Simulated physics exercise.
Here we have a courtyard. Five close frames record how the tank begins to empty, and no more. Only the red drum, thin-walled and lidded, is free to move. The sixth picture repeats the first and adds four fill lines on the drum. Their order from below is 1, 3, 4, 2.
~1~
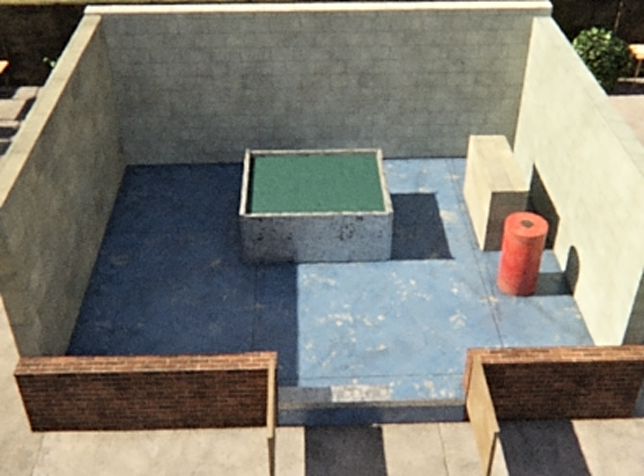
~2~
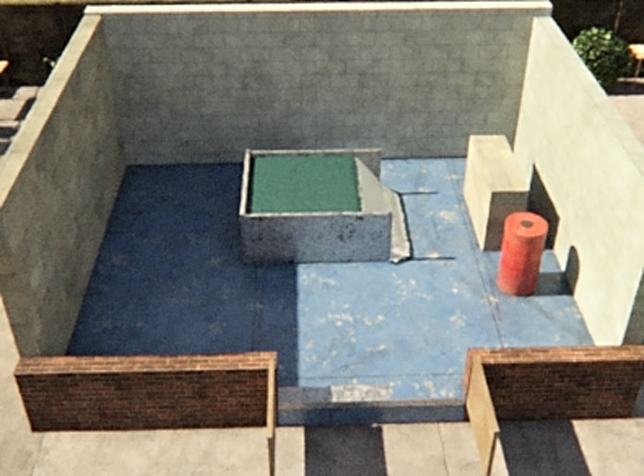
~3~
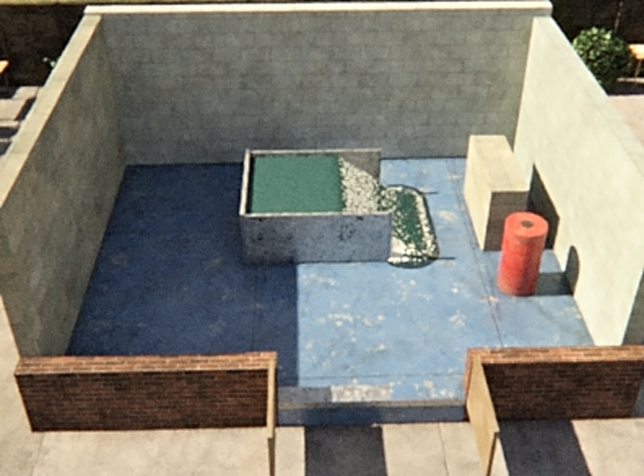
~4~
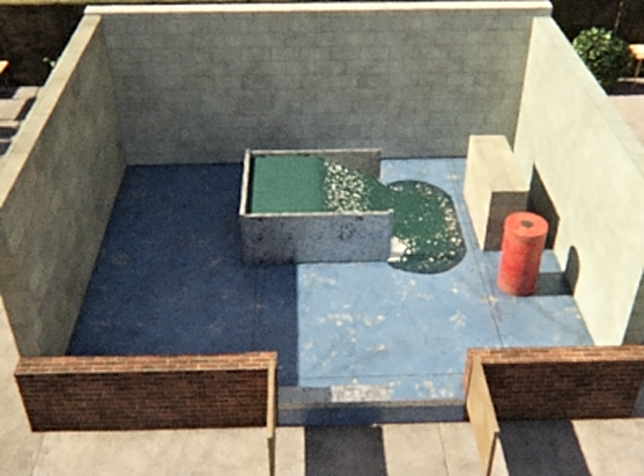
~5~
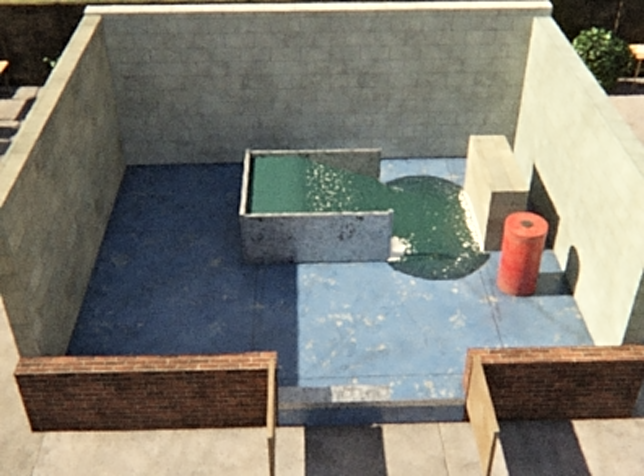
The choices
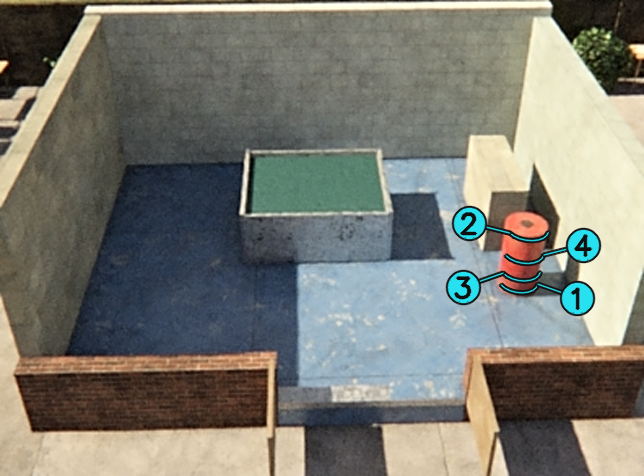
In the video, the right side of a concrete tank of green liquid opens in a walled courtyard with a blue floor, and the liquid pours out and spreads rightward across the ground while a red drum stands still.
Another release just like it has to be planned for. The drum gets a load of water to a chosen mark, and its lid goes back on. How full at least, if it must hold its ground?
Use level 4.
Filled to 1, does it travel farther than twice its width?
Yes, it does.
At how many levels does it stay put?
Two.
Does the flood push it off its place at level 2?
No, that is safe.
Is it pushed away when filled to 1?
Yes.
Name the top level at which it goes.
3.
On the marked copy, 1 at (522, 292); 2 at (532, 240); 3 at (524, 280); 4 at (528, 263); from the bottom up 1, 3, 4, 2.
For level 1, it is pushed about 7 times its own width away.
For level 2, it does not move.
For level 3, it is pushed about its own width away.
For level 4, it does not move.
